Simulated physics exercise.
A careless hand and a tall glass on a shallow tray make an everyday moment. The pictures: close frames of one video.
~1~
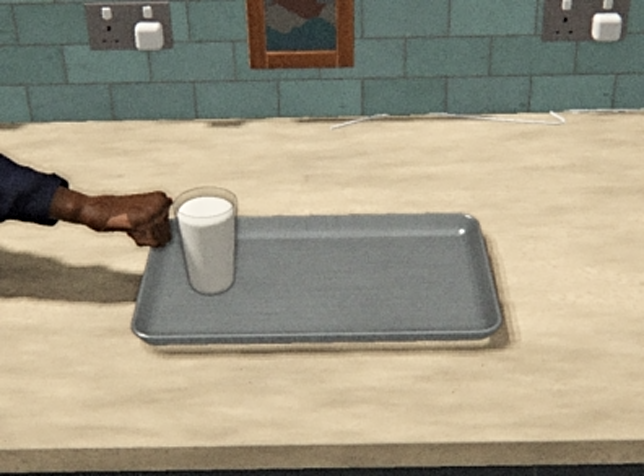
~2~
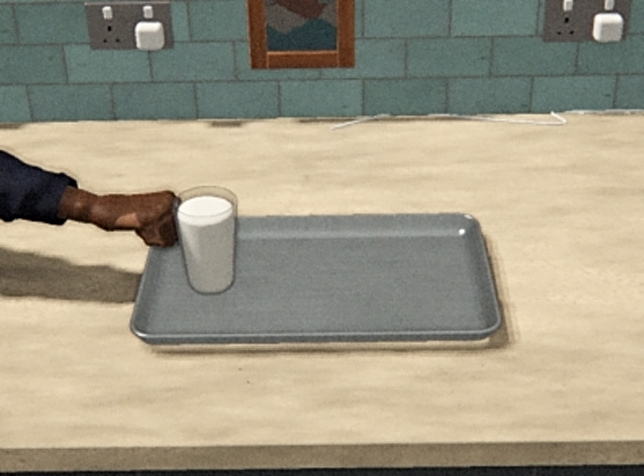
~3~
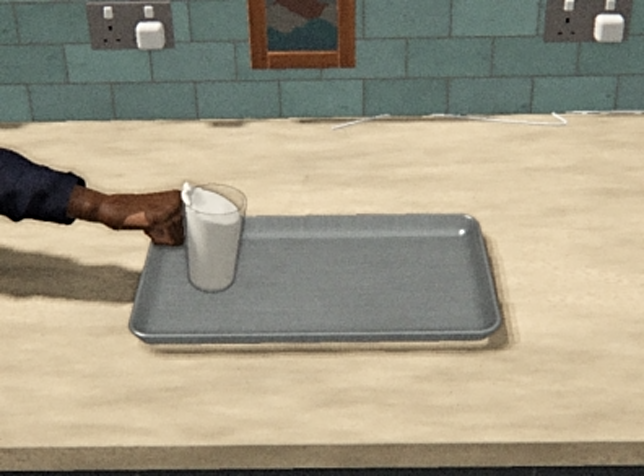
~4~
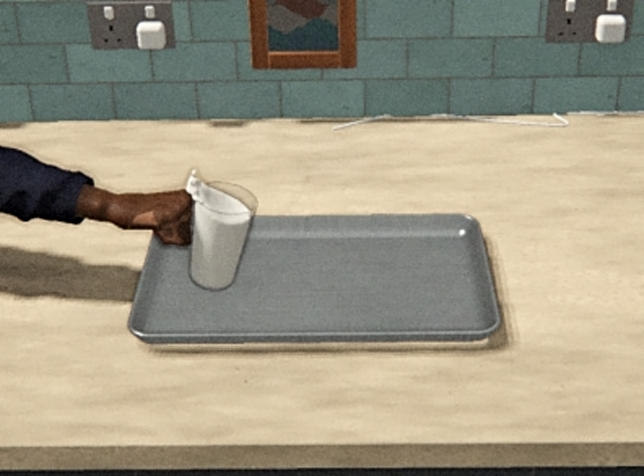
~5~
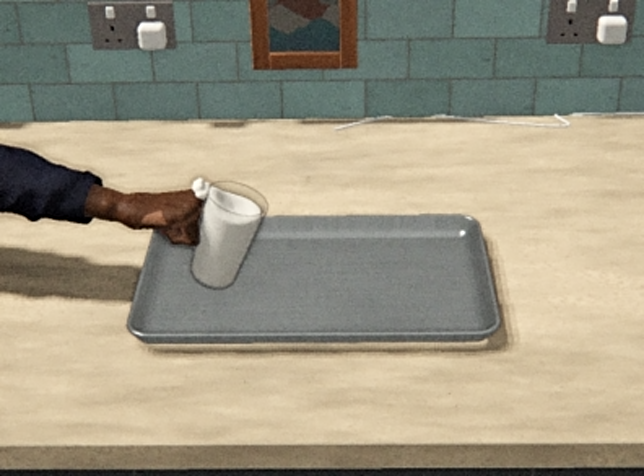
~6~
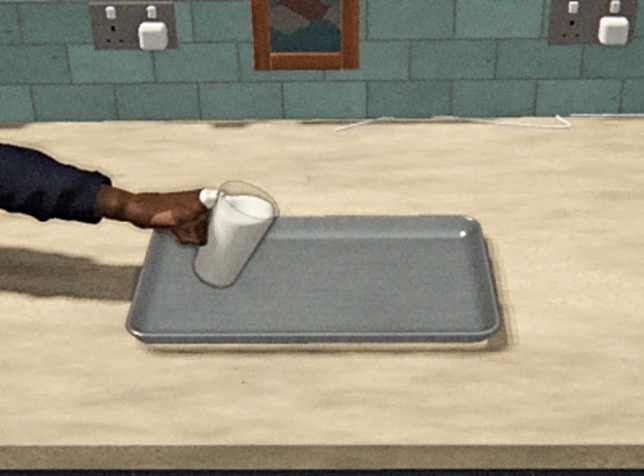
The clip opens on a tall glass of milk standing upright near the left end of a shallow grey tray, with a hand against its left side. The hand pushes rightward and the glass leans steadily further right, while the milk sloshes up at the left rim, then settles lower.
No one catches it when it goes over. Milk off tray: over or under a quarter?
The runoff from the tray comes to more than a quarter of the liquid.
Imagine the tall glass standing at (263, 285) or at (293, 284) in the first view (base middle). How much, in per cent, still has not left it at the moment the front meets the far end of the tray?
It comes to near 55 percent in the first case and near 65 percent in the second.
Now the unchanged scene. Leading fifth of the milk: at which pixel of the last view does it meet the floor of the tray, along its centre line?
Roughly (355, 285).
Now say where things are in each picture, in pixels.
In the first picture, it leans 0°; its right rim is at (236, 203); the milk meets the walls at (179, 209) and (234, 208); the tray's far rim is at (488, 268); the tray is clear ahead.
In the second picture, it leans 0°; its right rim is at (236, 203); the milk meets the walls at (178, 208) and (234, 208).
In the third picture, it leans 6°; its right rim is at (245, 203); the milk meets the walls at (187, 194) and (238, 212); 1 per cent is over the edge.
In the fourth picture, it leans 13°; its right rim is at (256, 205); the milk meets the walls at (198, 191) and (251, 213); 2 per cent is over the edge.
In the fifth picture, it leans 19°; its right rim is at (267, 208); the milk meets the walls at (205, 208) and (262, 210); 1 per cent is over the edge.
In the sixth picture, it leans 26°; its right rim is at (277, 213); the milk meets the walls at (212, 217) and (272, 207); 1 per cent is over the edge.
A moment on, the tall glass lies on its side and 86 per cent is in the glass, 11 on the tray and 3 above or beyond its rim.
Next, the tall glass lies on its side and 46 per cent is in the glass, 52 on the tray and 2 above or beyond its rim.
Then the tall glass lies on its side and 27 per cent is in the glass, 50 on the tray and 23 above or beyond its rim.
Later the tall glass lies on its side and 14 per cent is in the glass, 47 on the tray and 38 above or beyond its rim.
Finally, 62 per cent is held by tray and glass, 38 is off the tray.
